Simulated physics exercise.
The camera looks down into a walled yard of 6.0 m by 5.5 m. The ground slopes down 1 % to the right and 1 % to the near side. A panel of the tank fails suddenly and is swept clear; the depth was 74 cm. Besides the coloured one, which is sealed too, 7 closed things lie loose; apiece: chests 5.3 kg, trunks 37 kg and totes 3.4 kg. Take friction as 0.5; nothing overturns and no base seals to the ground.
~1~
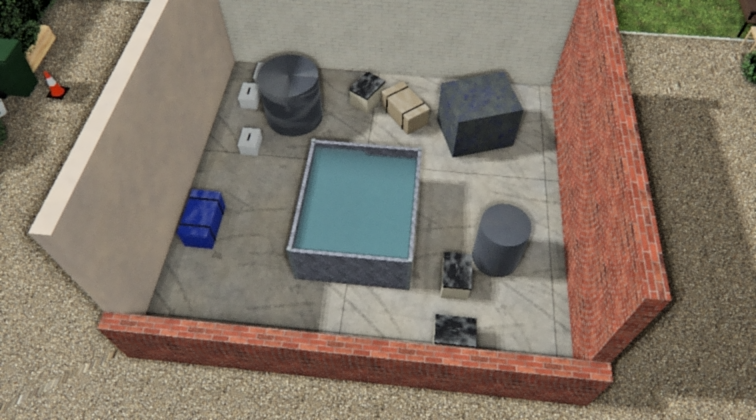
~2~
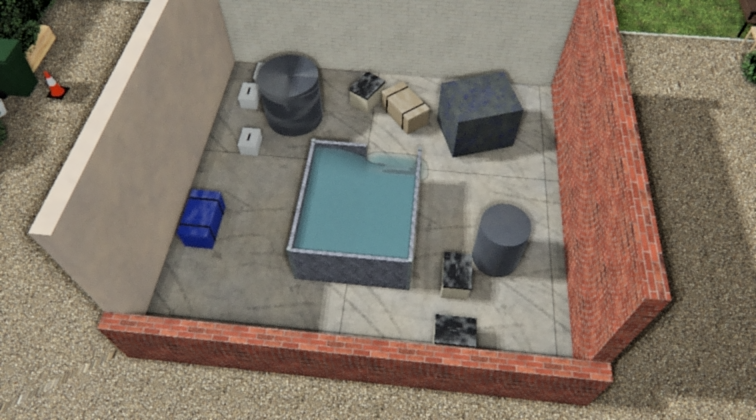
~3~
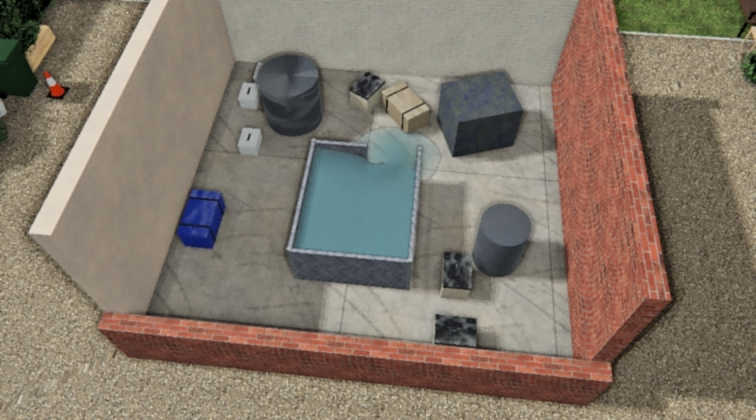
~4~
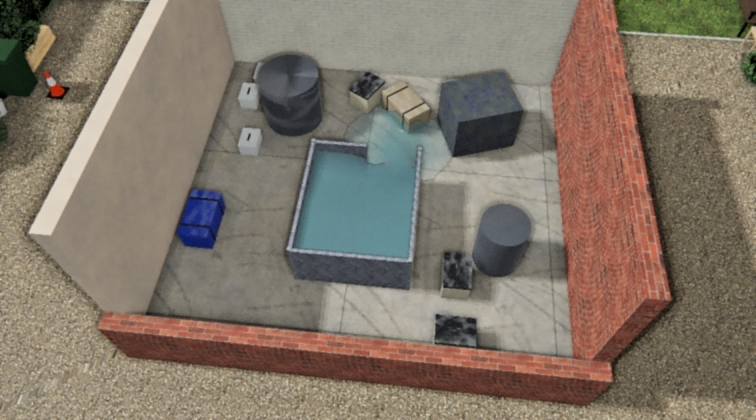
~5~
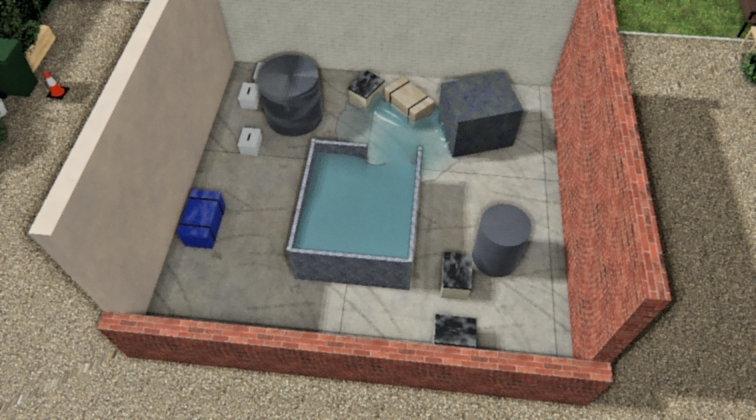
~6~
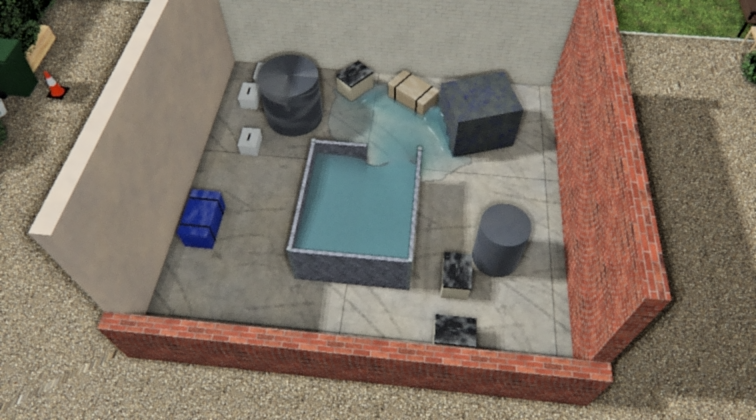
In a walled yard, a square tank full of water stands among scattered boxes, drums and a blue trunk. Part of its far side opens, and water pours out in a widening fan across the ground. It reaches the pale crate and then the dark-topped box, shifting both slightly, while the blue trunk stays still.
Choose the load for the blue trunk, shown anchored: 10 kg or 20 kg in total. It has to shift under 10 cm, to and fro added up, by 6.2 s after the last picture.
For it, neither load is enough.
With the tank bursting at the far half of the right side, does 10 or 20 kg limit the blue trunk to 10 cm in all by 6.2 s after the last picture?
In that case the lower weight is enough.
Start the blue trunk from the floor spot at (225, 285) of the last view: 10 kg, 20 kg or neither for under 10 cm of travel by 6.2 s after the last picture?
Neither is enough.
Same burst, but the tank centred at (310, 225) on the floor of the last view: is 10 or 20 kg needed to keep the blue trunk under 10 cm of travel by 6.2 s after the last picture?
Then neither weight holds it.
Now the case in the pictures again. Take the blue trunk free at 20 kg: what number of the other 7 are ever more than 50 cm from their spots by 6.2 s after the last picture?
I count 5.
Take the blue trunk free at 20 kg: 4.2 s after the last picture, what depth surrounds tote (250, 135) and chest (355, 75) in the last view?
Roughly 7 and 5 cm.
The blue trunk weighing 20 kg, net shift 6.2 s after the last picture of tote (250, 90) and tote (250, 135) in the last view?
In that order: 450 cm, 250 cm.
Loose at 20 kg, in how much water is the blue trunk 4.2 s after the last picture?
Roughly 4 cm.
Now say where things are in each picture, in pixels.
The blue trunk at (199, 212) rests on the ground; water covers 3.1 m2; 0 of 8 have shifted, in the first picture.
The blue trunk at (199, 212), on the bottom; 3.6 m2 under water; 0 of 8 have shifted, in the second picture.
The blue trunk at (199, 212) rests on the ground; water covers 4.4 m2; 0 of 8 have shifted, in the third picture.
The blue trunk at (199, 212), on the bottom; water covers 5.2 m2; 0 of 8 have shifted, in the fourth picture.
The blue trunk at (199, 212) rests on the ground; 5.8 m2 under water; 1 of 8 have shifted, in the fifth picture.
The blue trunk at (199, 212) rests on the ground; water covers 6.8 m2; 2 of 8 have shifted, in the sixth picture.
Then, 0.6 s after the last picture the blue trunk would be 0 cm from its start with 10 kg and 0 cm from its start with 20 kg; 0 cm of water round it then.
Then, 2.3 s after the last picture the blue trunk would be 0 cm from its start with 10 kg and 0 cm from its start with 20 kg; 0 cm of water round it then.
Then, 4.2 s after the last picture the blue trunk would be 134 cm from its start with 10 kg and 59 cm from its start with 20 kg; 4 cm of water round it then.
Then, 6.2 s after the last picture the blue trunk would be 215 cm from its start with 10 kg and 145 cm from its start with 20 kg; 12 cm of water round it then.
